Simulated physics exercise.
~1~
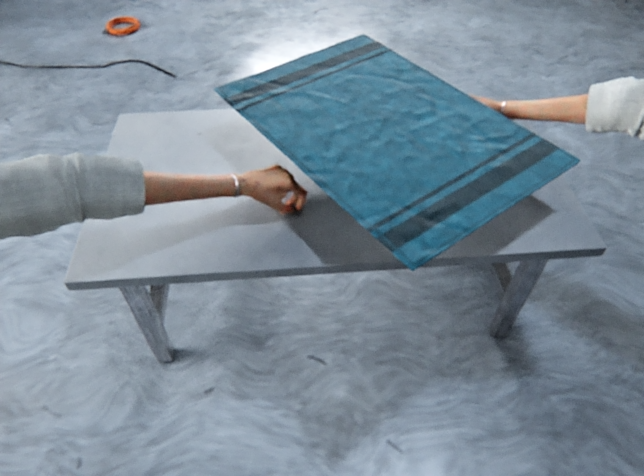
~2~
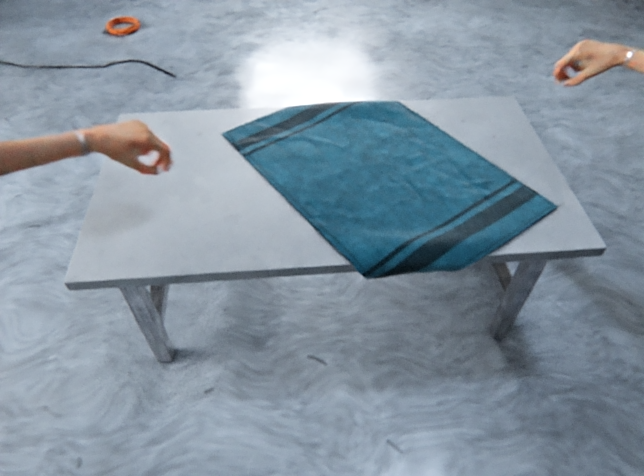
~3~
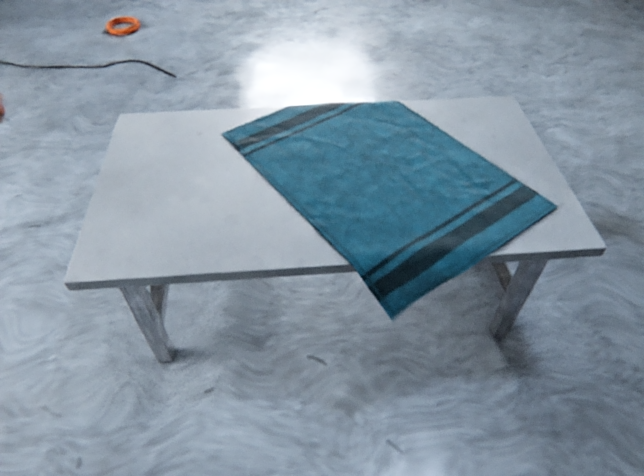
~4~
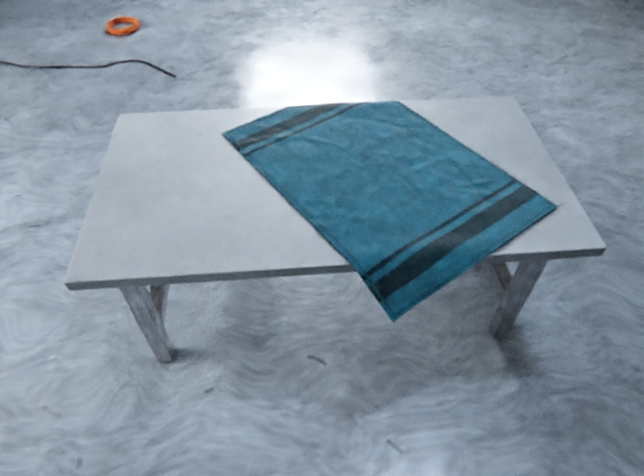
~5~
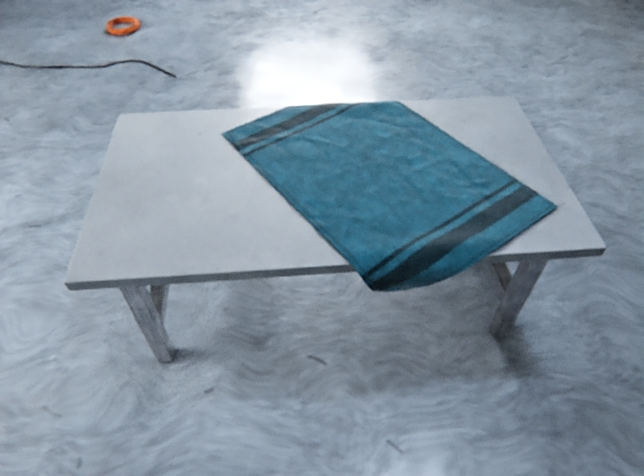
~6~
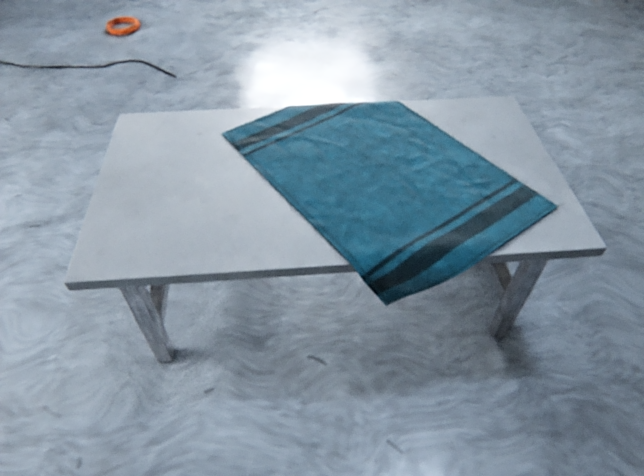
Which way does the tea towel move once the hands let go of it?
The tea towel moves down, landing on the table with one corner hanging over the near edge.
